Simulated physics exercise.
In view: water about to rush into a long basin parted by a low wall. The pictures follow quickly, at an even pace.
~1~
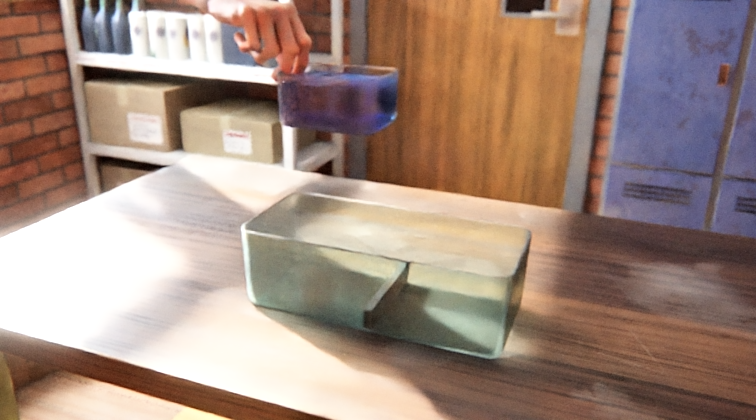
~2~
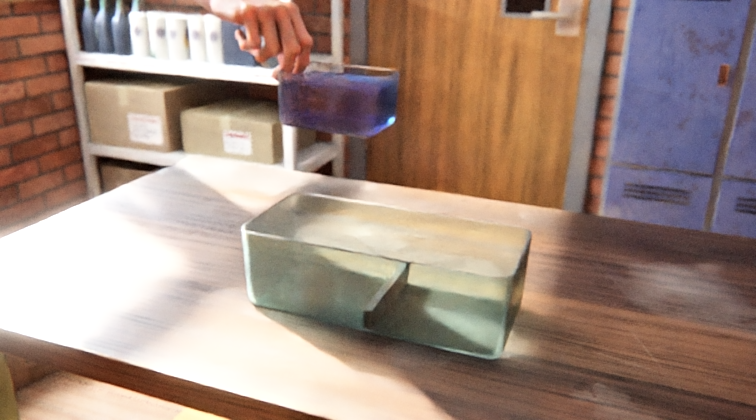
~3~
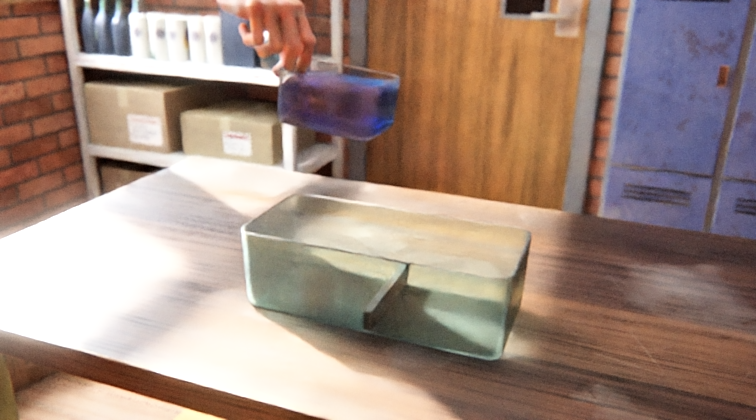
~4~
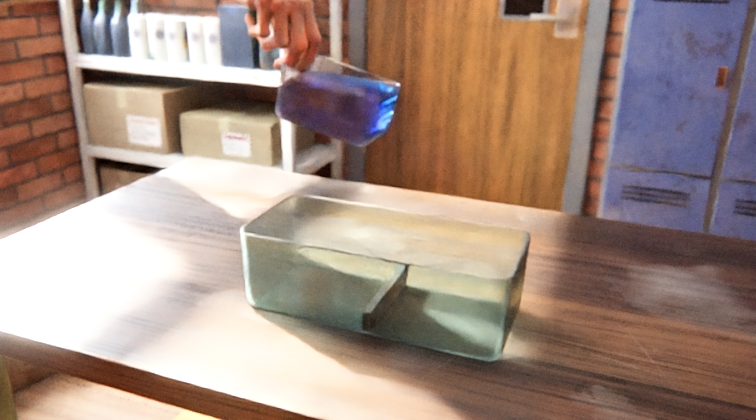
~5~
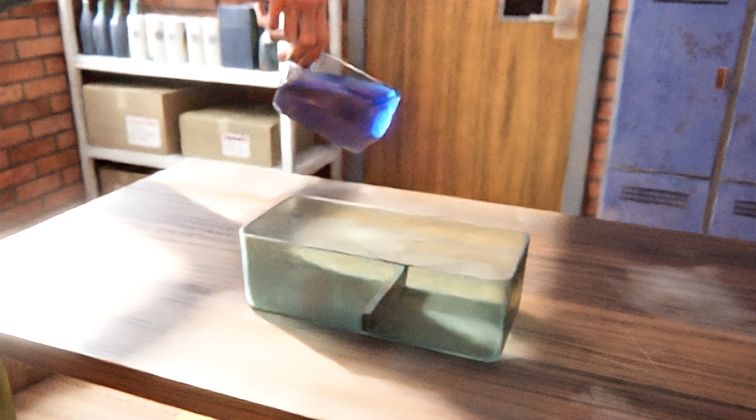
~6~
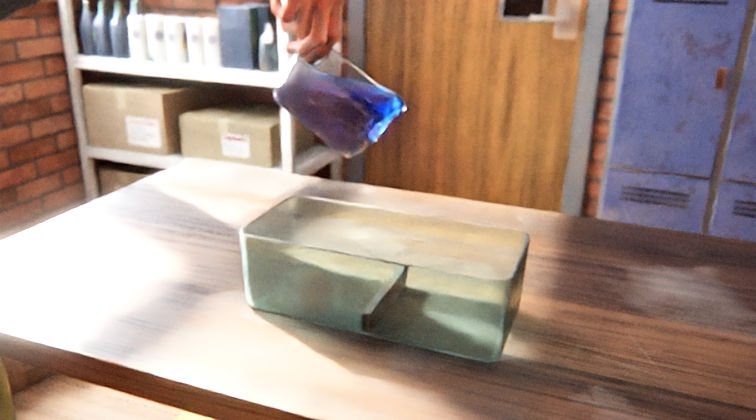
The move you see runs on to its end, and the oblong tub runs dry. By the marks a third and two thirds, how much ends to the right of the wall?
In the end more than two thirds is right of the wall.
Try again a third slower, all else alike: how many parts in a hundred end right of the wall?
It comes to 80 per cent or so.
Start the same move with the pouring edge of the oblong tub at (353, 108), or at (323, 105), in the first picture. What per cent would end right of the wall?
Roughly 60 per cent, and 20 per cent.
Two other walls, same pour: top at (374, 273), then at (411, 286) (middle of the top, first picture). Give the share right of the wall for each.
First some 90, then 70 per cent.
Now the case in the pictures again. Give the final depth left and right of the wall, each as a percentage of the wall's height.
Left: 20 %. Right: 70 %.
A moment on, the tilt is 95° and 18 per cent is still to pour, 0 is left of the wall and 29 right of it.
Next, the tilt is 105° and 4 per cent is still to pour, 12 is left of the wall and 76 right of it.
Then the tilt is 105° and 0 per cent is still to pour, 18 is left of the wall and 78 right of it.
Later the tilt is 105° and 0 per cent is still to pour, 19 is left of the wall and 79 right of it.
At rest 19 per cent lies left of the wall, 79 right of it and 2 outside.
